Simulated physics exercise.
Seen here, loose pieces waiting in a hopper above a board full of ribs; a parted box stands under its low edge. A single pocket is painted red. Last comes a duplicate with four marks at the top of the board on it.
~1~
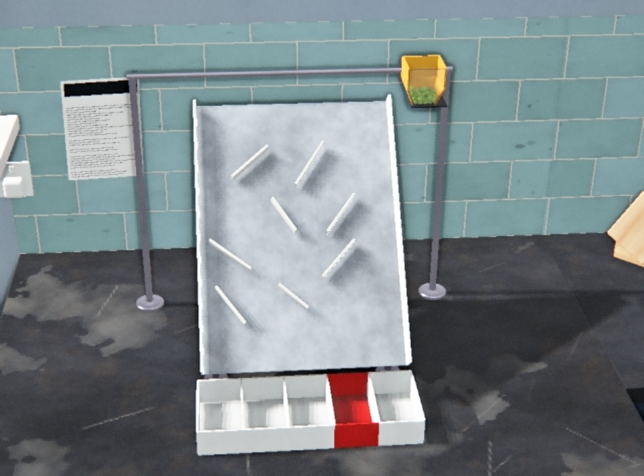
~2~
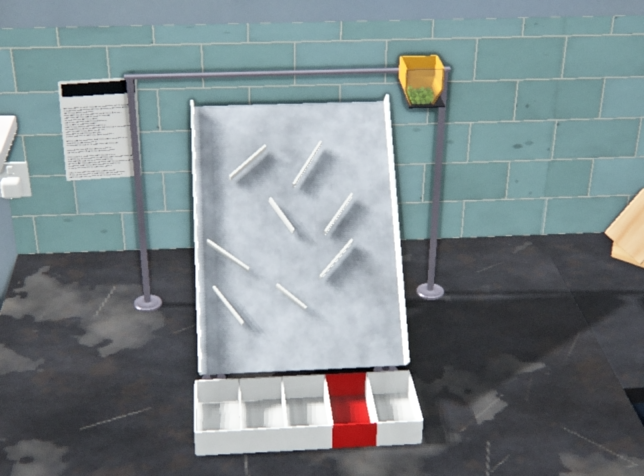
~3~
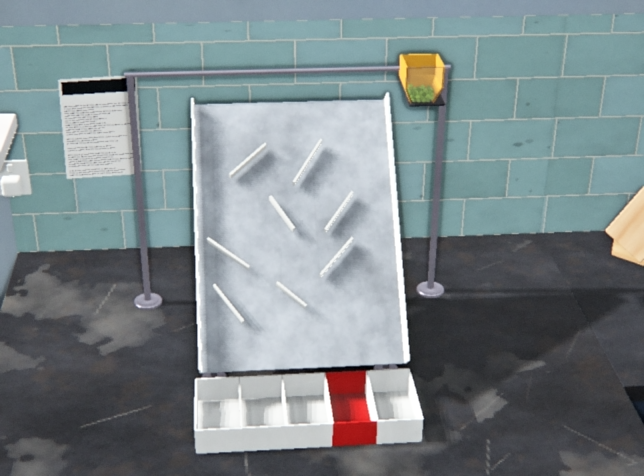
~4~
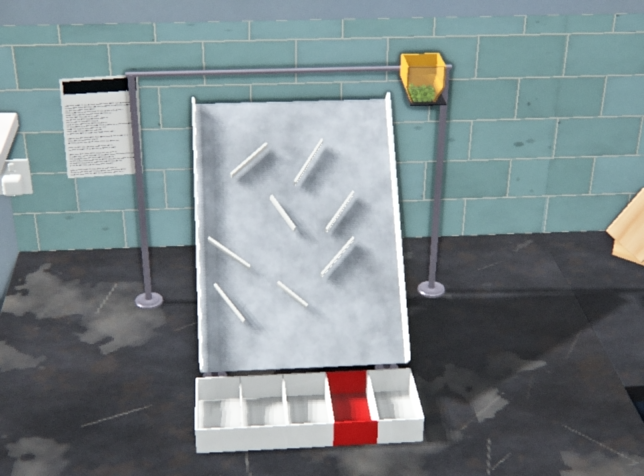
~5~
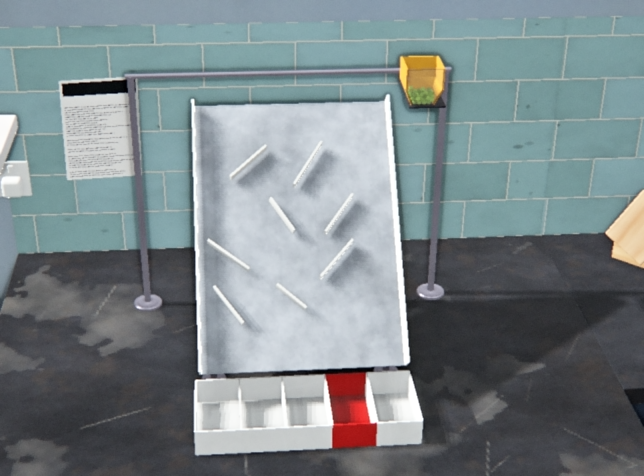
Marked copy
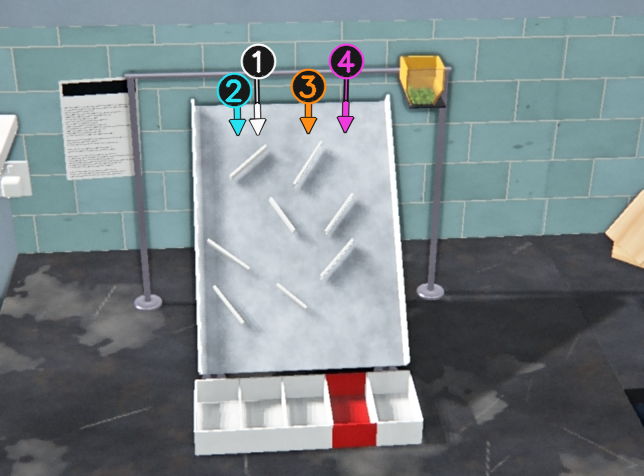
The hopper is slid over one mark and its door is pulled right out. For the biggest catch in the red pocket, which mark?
The best mark is 3.
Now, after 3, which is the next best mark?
4 it is.
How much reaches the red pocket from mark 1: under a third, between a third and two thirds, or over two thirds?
Mark 1 gives under a third.
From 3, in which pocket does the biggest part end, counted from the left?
The fourth from the left.
On the marked copy, mark 1 meets the board at (257, 129); mark 2 meets the board at (237, 129); mark 3 meets the board at (308, 127); mark 4 meets the board at (345, 126).
Choosing 1, about a tenth in the red pocket, the larger part in other pockets, about a tenth outside the box.
Choosing 2, about a tenth in the red pocket, the larger part in other pockets, about a tenth outside the box.
Choosing 3, roughly two thirds in the red pocket, roughly a third in other pockets.
Choosing 4, roughly half in the red pocket, roughly a third in other pockets, about a tenth outside the box.
